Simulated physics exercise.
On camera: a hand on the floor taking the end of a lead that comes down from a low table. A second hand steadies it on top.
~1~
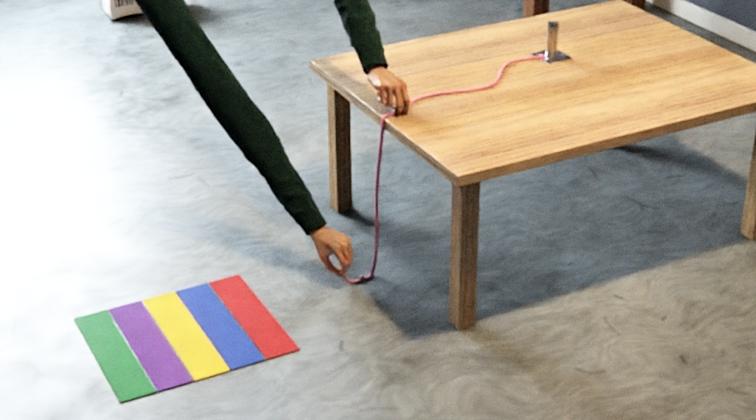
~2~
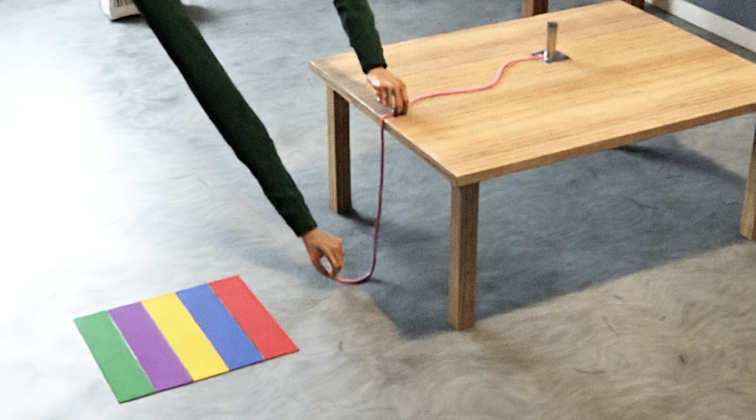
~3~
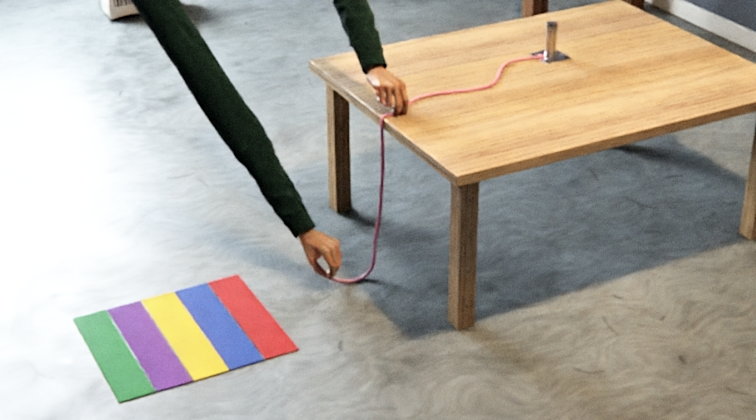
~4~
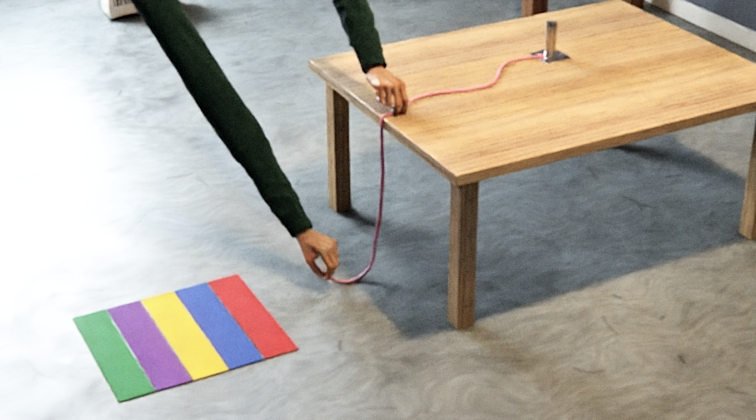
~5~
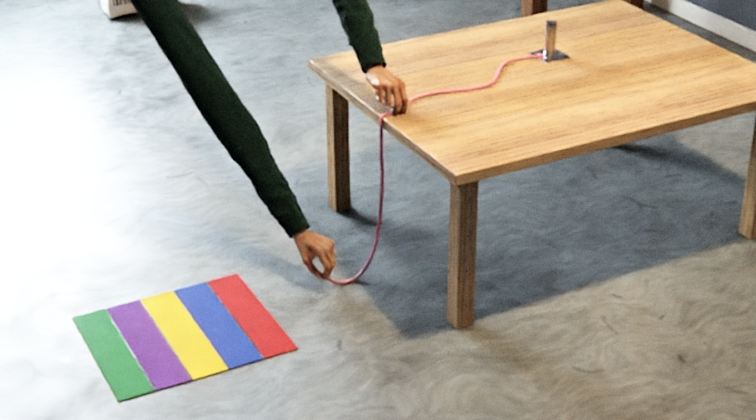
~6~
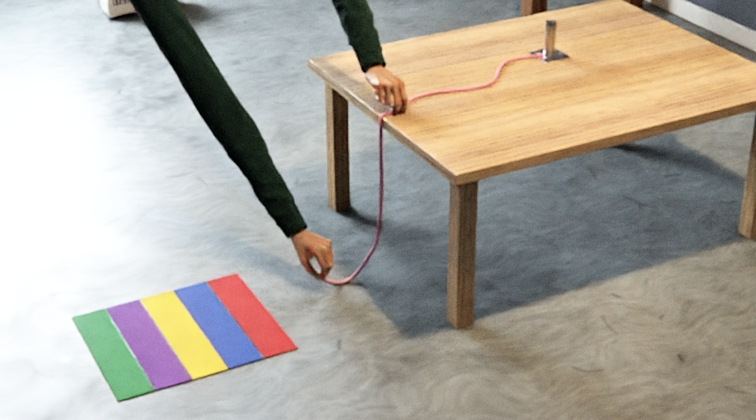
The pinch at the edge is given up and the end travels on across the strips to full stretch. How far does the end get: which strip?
It gets as far as the blue strip.
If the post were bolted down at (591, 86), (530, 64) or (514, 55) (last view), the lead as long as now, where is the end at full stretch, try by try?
About (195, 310), (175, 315) and (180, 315).
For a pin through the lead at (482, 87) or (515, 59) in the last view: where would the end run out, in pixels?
About (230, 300) and (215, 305).
Soon after, end near (285, 287); short of the strips.
After that, end near (241, 299); over red.
At the stop, end near (213, 306); over blue. The blue one.
